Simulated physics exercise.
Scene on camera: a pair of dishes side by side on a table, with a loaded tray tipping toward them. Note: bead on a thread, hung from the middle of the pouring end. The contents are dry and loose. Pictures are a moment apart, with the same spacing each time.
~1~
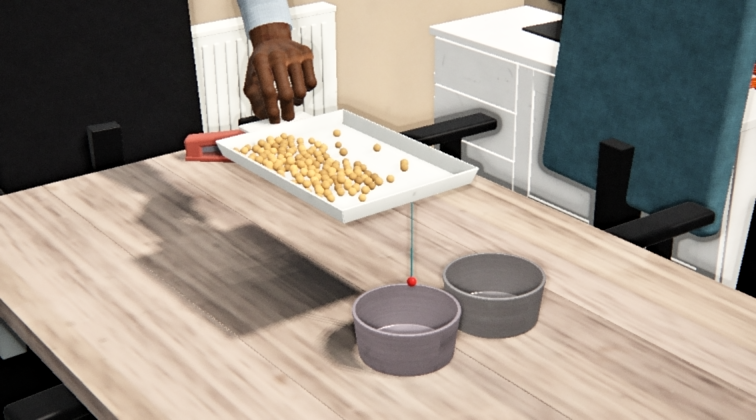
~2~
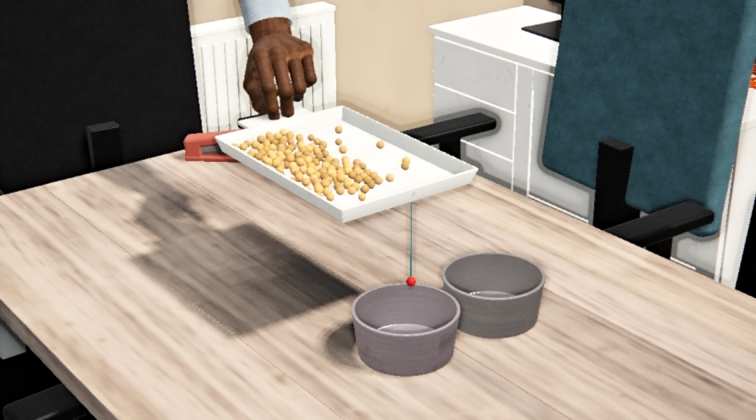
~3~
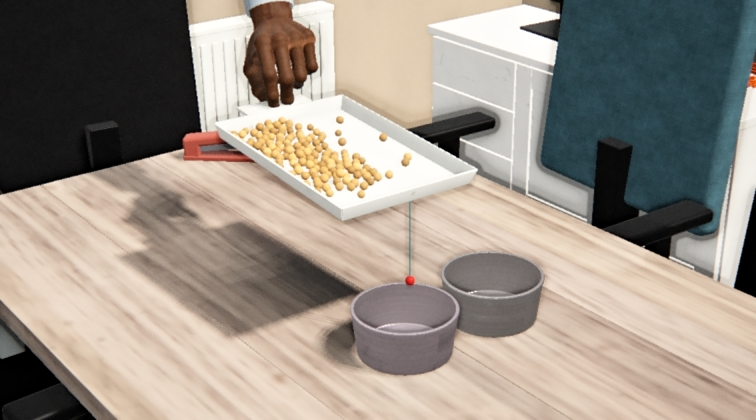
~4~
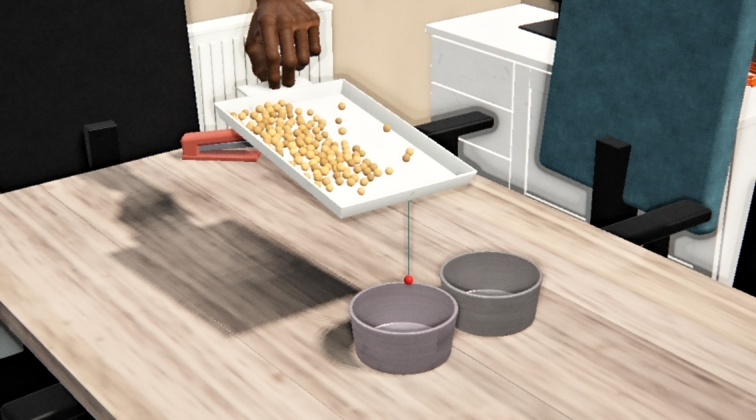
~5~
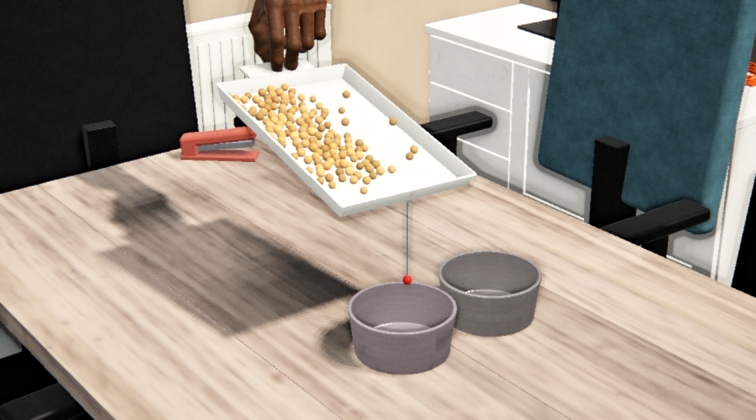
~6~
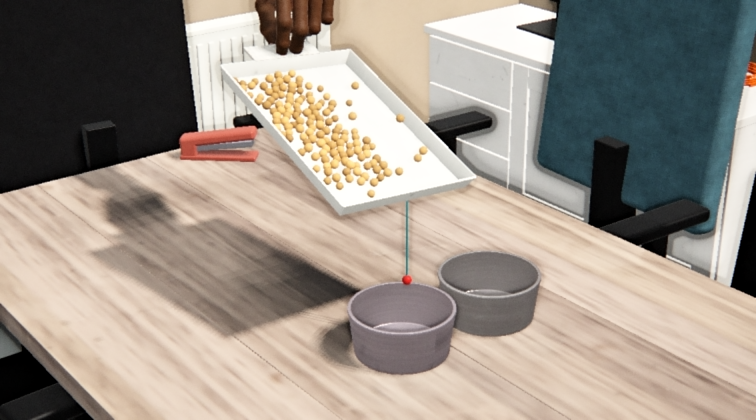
At the start, a hand holds a white tray of small round tan beads nearly level above two grey dishes on a wooden table. The hand lifts the far end, tilting the tray steadily steeper toward the dishes, and then the beads begin shifting down its surface.
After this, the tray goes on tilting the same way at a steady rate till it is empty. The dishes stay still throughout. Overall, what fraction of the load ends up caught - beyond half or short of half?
Beyond half.
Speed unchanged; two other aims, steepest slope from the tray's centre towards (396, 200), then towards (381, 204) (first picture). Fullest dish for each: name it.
One gives the leftmost dish and two gives the leftmost dish.
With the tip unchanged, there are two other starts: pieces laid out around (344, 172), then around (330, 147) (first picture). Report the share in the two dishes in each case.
First case around 80 %, second case around 60 %.
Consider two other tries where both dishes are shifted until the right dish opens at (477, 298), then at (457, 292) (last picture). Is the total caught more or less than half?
For the two tries in order: Exceeding half, exceeding half.
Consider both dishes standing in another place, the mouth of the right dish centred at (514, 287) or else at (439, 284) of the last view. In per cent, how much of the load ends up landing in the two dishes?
Roughly 90 per cent, and 50 per cent.
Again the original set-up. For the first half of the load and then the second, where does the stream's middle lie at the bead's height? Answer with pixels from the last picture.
The opening part goes through (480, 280); what follows goes through (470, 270).
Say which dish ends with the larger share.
The one in question is the right-side one.
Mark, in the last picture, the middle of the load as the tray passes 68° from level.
Roughly (449, 204).
Soon after the last picture, tray tipped steeply; about half on the tray; a small part in the left dish; a small part in the right dish; a small part outside both; about a quarter in the air.
A little later, tray tipped past a quarter turn; about a quarter in the left dish; about half in the right dish; about a quarter outside both; a stray few in the air.
Later still, tray tipped past a quarter turn; about a quarter in the left dish; about half in the right dish; about a quarter outside both.
By the end, tray tipped past a quarter turn; about a quarter in the left dish; about half in the right dish; about a quarter outside both.
